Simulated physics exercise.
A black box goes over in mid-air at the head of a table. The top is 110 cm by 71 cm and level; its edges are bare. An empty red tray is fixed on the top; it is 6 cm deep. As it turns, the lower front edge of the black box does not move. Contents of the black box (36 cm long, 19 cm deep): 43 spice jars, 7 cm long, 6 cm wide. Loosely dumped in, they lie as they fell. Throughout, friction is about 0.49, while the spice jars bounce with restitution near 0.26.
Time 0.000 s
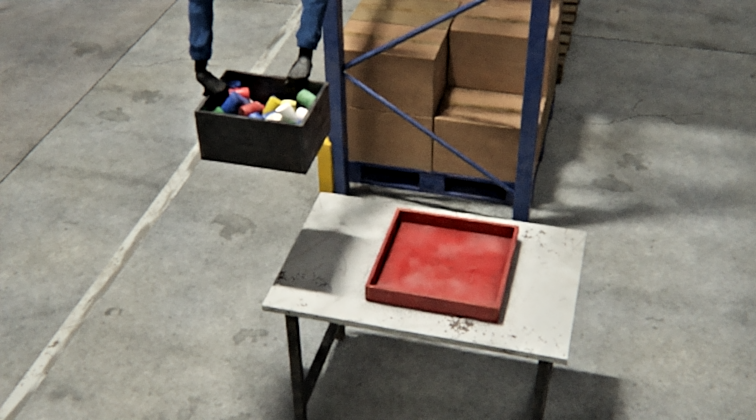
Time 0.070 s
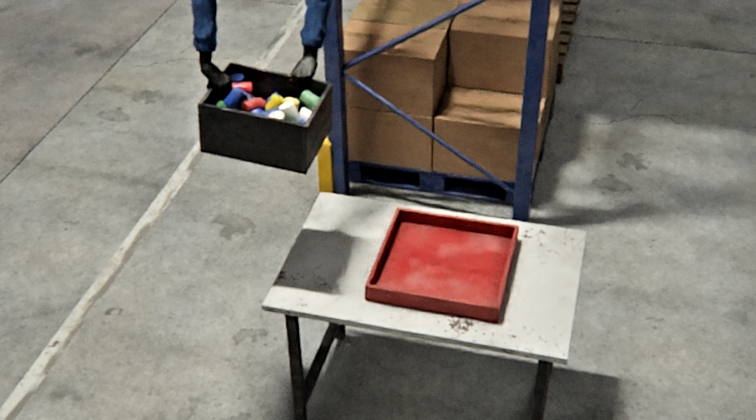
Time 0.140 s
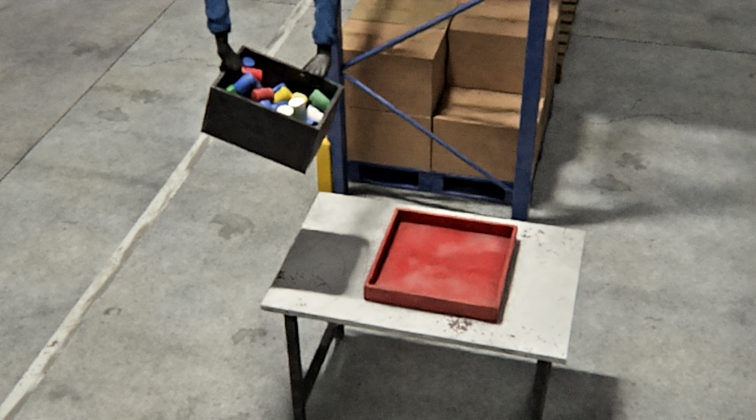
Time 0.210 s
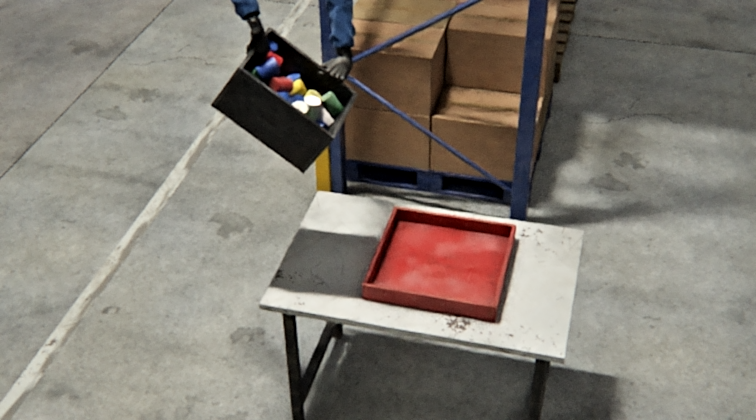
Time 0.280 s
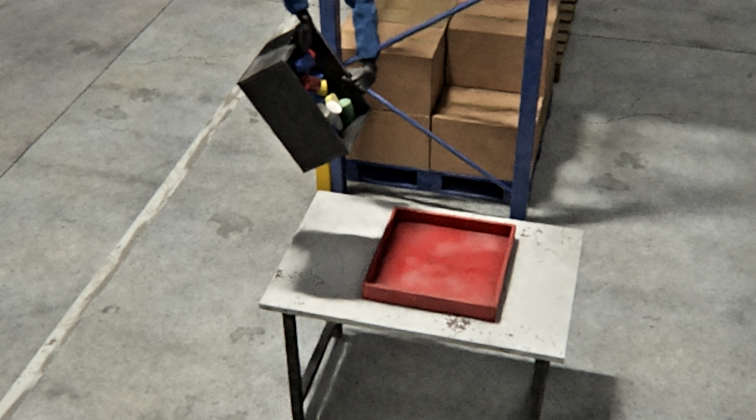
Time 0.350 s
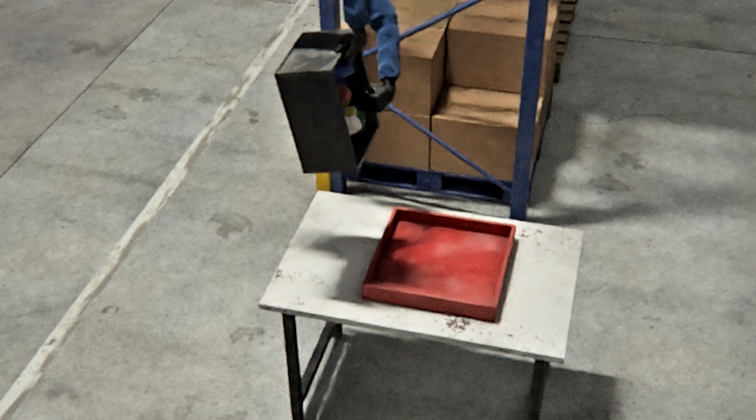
A person in blue sleeves and dark gloves, only the arms visible, holds a black box of small colourful objects at the upper left of a warehouse, seen from above. A red tray sits empty on a worn white table, with cardboard boxes on a blue rack behind. The hands tilt the box steeply rightward until it stands almost on its side, its contents still inside, while the view stays practically still.
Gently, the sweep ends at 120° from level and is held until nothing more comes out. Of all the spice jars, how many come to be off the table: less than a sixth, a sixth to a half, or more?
My guess is it reaches a sixth but not beyond half.
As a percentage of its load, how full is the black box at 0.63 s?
Some 25 per cent, more or less.
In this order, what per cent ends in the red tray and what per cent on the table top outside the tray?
About 70 in a hundred first and about 5 in a hundred second.
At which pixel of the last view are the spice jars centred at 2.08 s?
Around (466, 265).
After 0.63 s, tilt 120°; 10 still in the black box, 1 in the red tray, 2 on the table top outside the tray and 30 in the air.
After 0.97 s, tilt 120°; 26 in the red tray, 11 on the table top outside the tray, 1 over the right end of the table and 5 in the air.
After 1.46 s, tilt 120°; 30 in the red tray, 4 on the table top outside the tray, 8 over the right end of the table and 1 over the table's other edges.
Outcome (at 2.08 s), 30 in the red tray, 2 on the table top outside the tray, 9 over the right end of the table and 2 over the table's other edges. Asked share, 11 of 43, 26 per cent.
